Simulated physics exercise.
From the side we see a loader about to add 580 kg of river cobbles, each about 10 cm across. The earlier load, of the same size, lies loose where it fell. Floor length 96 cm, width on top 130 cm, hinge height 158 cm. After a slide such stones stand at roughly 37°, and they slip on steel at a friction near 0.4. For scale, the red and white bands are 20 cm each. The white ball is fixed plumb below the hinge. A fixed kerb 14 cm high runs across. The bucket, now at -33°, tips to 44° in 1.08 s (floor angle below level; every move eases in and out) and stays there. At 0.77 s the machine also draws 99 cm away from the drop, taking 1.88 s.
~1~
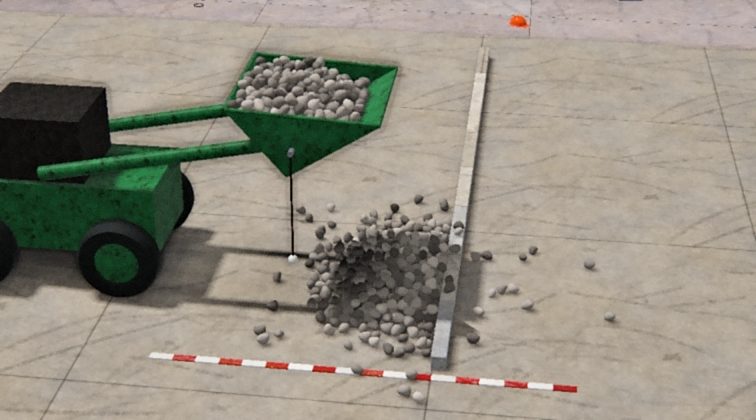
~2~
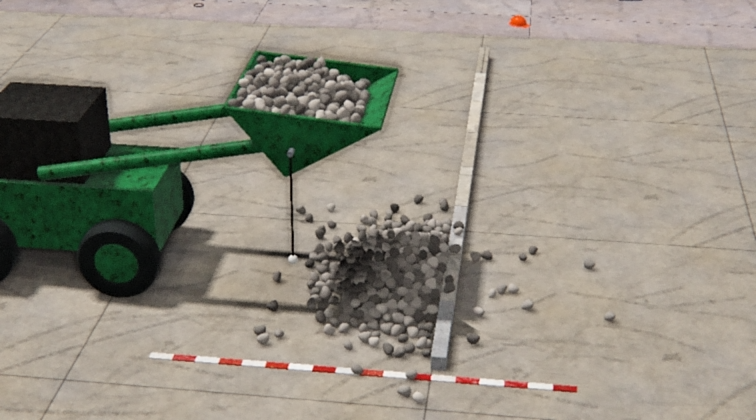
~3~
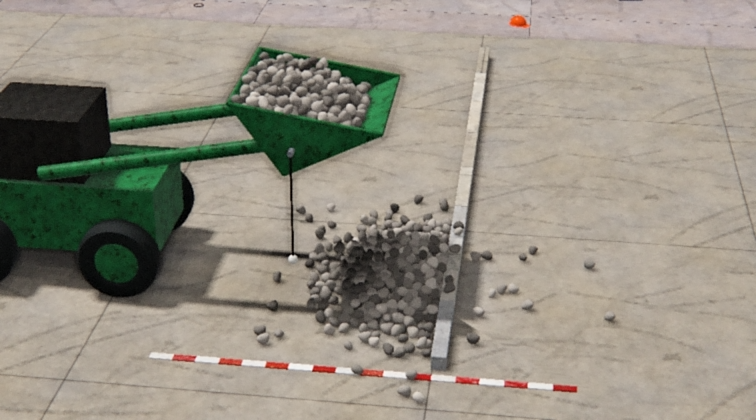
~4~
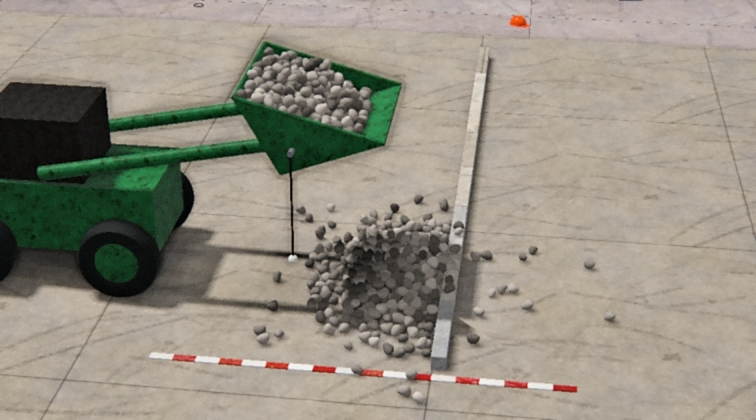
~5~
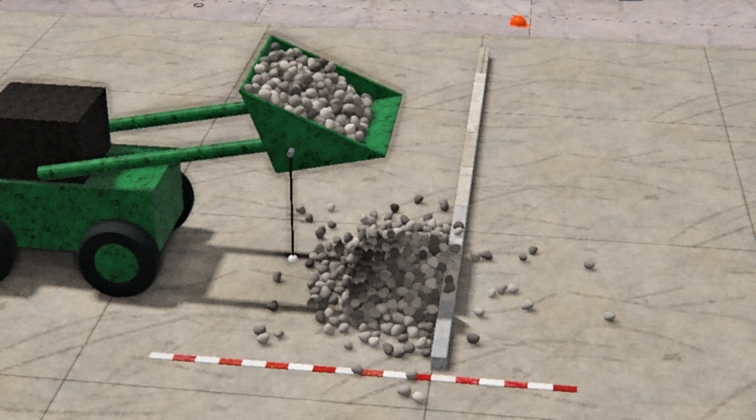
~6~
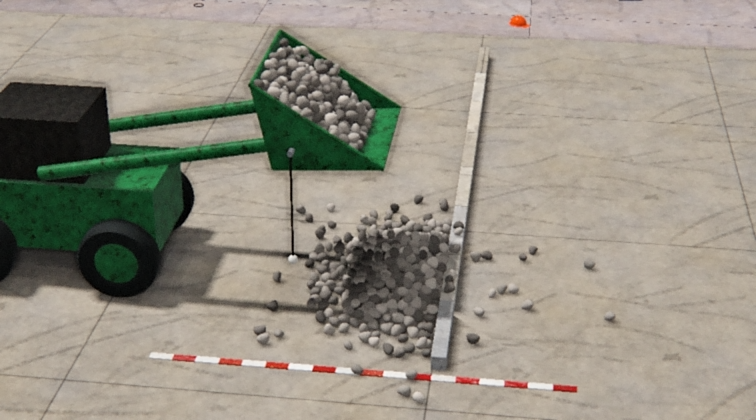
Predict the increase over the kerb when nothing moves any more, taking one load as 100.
About 10 per cent.
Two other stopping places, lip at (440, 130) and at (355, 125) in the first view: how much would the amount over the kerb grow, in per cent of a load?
First some 45, then 5 per cent.
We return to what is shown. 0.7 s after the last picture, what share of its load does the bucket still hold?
About 40 per cent.
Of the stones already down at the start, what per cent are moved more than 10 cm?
Roughly 25 per cent of them.
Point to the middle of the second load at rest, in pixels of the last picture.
Around (385, 262).
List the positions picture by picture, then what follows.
The bucket is at -33°, its lip at (380, 126); the top of the load is at (282, 75). The earlier load is highest near (403, 259), 29 cm above ground level, 97 % on this side of the kerb, 3 % over the kerb, in the first picture.
The bucket is at -31°, its lip at (381, 129); the top of the load is at (283, 74), in the second picture.
The bucket is at -27°, its lip at (383, 135); the top of the load is at (276, 69), in the third picture.
The bucket is at -21°, its lip at (385, 144); the top of the load is at (272, 66), in the fourth picture.
The bucket is at -13°, its lip at (385, 156); the top of the load is at (279, 62), in the fifth picture.
Lip at (384, 170), floor tilted -4°, highest stones at (284, 57), in the sixth picture.
Then, 0.4 s after the last picture the floor is at 32°; in per cent of one load, 100 in the bucket, 98 on this side of the kerb, 3 over the kerb; the foremost stones are at (536, 282).
Then, 0.7 s after the last picture the floor is at 44°; in per cent of one load, 38 in the bucket, 159 on this side of the kerb, 3 over the kerb; the foremost stones are at (536, 282).
Then, 2.6 s after the last picture the floor is at 44°; in per cent of one load, 0 in the bucket, 188 on this side of the kerb, 12 over the kerb; the foremost stones are at (580, 261).
Then, 5.5 s after the last picture the floor is at 44°; in per cent of one load, 0 in the bucket, 188 on this side of the kerb, 12 over the kerb; the foremost stones are at (580, 261). Net gain over the kerb, 10.
